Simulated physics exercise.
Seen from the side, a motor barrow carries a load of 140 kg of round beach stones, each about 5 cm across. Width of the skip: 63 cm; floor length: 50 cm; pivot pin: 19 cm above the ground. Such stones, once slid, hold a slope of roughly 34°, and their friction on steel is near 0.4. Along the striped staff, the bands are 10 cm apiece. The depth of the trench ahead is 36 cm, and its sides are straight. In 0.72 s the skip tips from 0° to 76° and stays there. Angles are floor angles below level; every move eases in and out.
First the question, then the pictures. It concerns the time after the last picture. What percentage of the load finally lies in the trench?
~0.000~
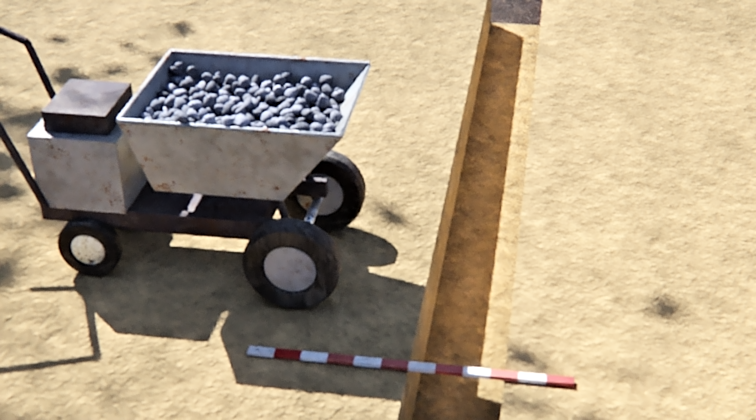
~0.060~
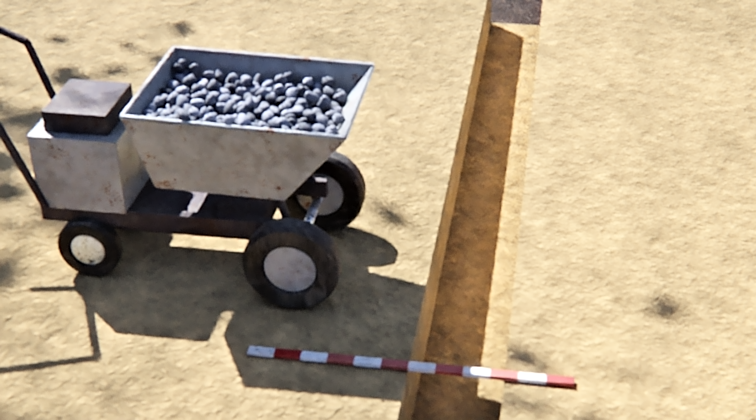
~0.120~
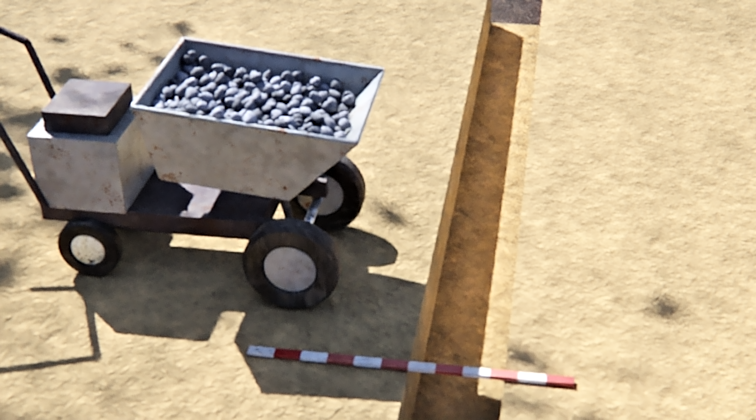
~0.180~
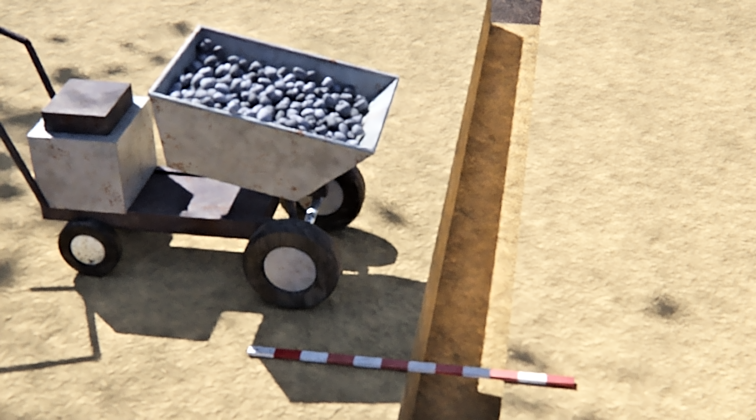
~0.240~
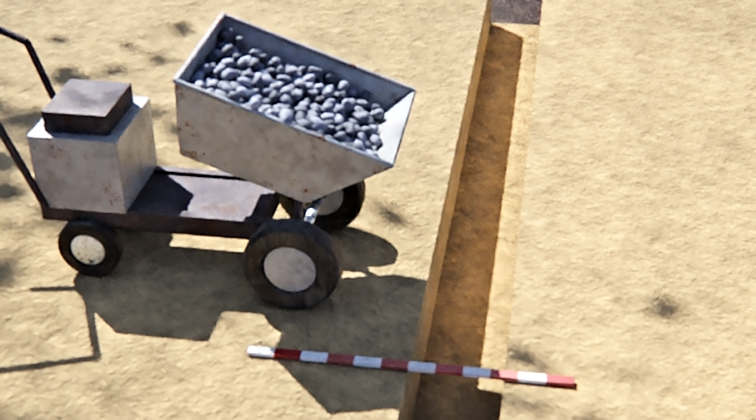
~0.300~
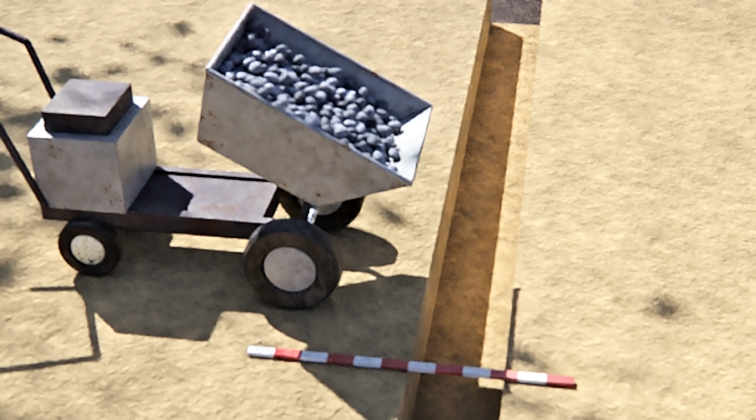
About 54 per cent.
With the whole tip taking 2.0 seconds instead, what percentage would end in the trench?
Near 70 per cent.
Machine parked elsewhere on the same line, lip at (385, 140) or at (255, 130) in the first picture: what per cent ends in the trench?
First spot about 20, second spot about 80 per cent.
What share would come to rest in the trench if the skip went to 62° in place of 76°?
It would be close to 50 percent.
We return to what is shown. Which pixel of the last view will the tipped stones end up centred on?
The stones end up centred near (505, 324).
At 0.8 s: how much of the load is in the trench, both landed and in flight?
By that moment, roughly 25 per cent of the load.
After 0.5 s the floor is at 64°; 100 % in the skip; the foremost stones are at (458, 233).
After 0.8 s the floor is at 76°; 52 % in the skip, 26 % in the trench, 22 % past the trench; the foremost stones are at (584, 302).
After 1.2 s the floor is at 76°; 8 % in the skip, 45 % in the trench, 46 % past the trench; the foremost stones are past the picture's edge.
After 3.1 s the floor is at 76°; 0 % in the skip, 54 % in the trench, 46 % past the trench; the foremost stones are past the picture's edge.
